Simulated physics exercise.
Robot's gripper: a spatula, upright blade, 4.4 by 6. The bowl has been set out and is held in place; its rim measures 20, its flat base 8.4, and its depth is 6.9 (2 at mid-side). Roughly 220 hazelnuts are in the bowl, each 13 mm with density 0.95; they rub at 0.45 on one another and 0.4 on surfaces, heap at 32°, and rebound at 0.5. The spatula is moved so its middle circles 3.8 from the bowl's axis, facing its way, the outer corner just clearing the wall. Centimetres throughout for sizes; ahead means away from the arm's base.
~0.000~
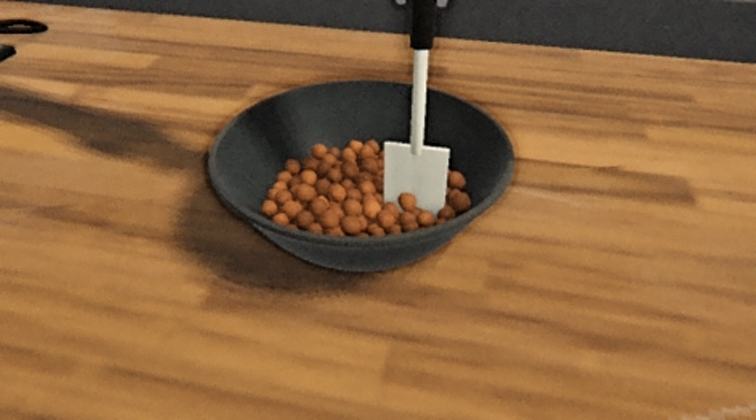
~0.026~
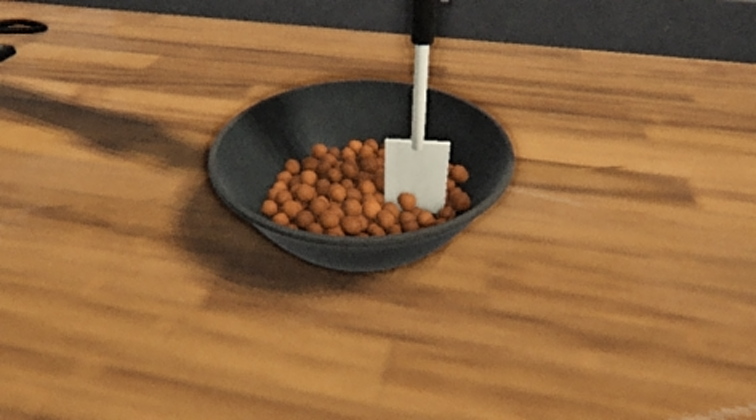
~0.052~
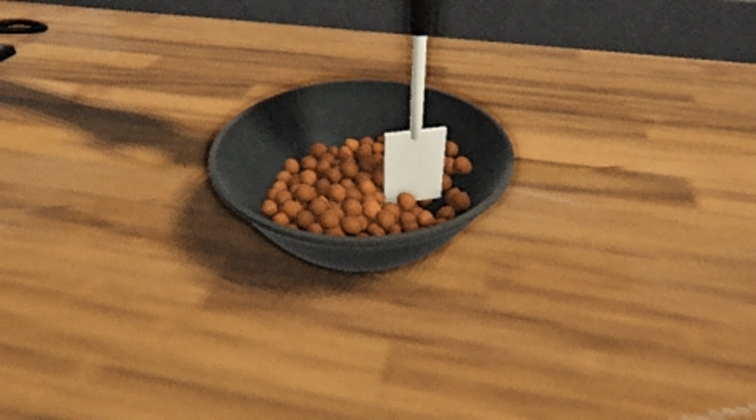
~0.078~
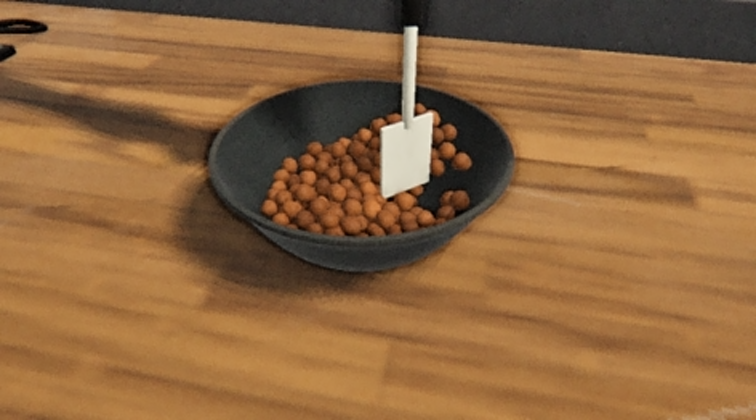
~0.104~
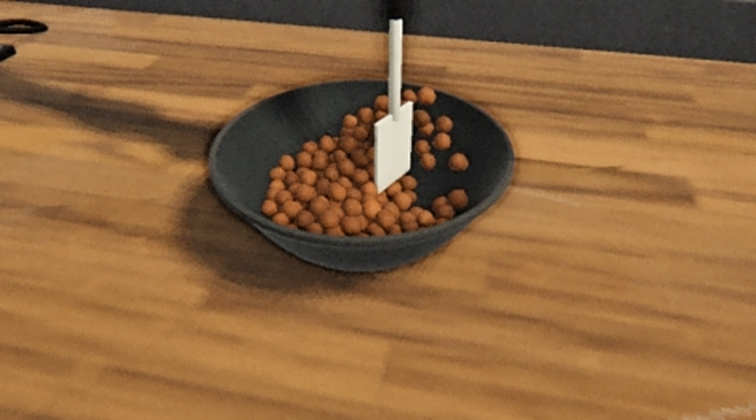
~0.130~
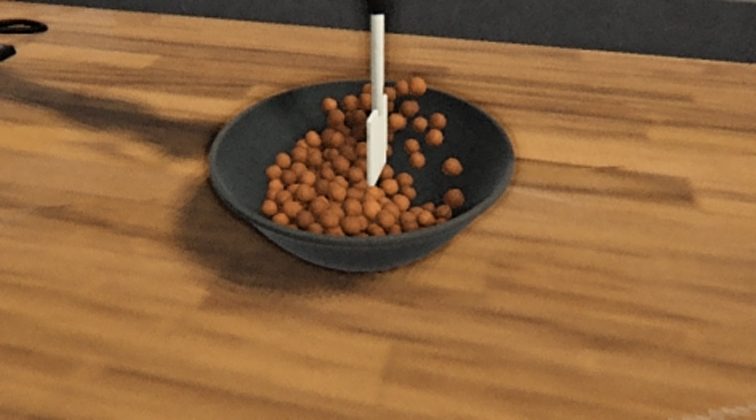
At first, a white spatula with a black handle stands upright among round brown hazelnuts at the right of a dark bowl on a wooden surface. It sweeps toward the back and left, turning until its blade appears edge-on, while nuts heap up and scatter along the bowl's far wall.
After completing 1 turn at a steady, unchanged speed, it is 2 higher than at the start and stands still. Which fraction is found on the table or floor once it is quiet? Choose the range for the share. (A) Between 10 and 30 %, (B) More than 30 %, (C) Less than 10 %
Less than 10 % (C).
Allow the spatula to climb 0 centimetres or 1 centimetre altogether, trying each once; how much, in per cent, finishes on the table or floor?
Trial one: Roughly 5 %; trial two: Roughly 5 %.
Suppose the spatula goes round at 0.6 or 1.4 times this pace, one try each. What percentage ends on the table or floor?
Estimates in order: Near 0 % and near 15 %.
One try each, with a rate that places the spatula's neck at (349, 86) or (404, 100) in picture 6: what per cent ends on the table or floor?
Some 15 and 0 %.
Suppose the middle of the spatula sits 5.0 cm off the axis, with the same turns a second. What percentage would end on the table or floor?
In that case some 5 per cent.
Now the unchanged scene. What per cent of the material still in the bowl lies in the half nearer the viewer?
Close to 55 in a hundred.
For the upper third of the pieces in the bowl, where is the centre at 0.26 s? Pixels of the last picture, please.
Look near (279, 172) for its middle.
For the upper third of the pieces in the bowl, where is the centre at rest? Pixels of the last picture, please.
I'd say close to (334, 200).
By 0.26 s, 190° round, highest piece 8 above the table; 217 in the bowl.
By 0.39 s, 293° round, highest piece 8 above the table; 216 in the bowl, 1 in flight or on the tool.
By 0.65 s, 0° round, highest piece 5 above the table; 214 in the bowl, 3 on the table or floor.
By 1.35 s, 0° round, highest piece 5 above the table; 214 in the bowl, 3 on the table or floor.
Final count, 214 in the bowl, 3 on the table or floor. That is 1 % on the table or floor.
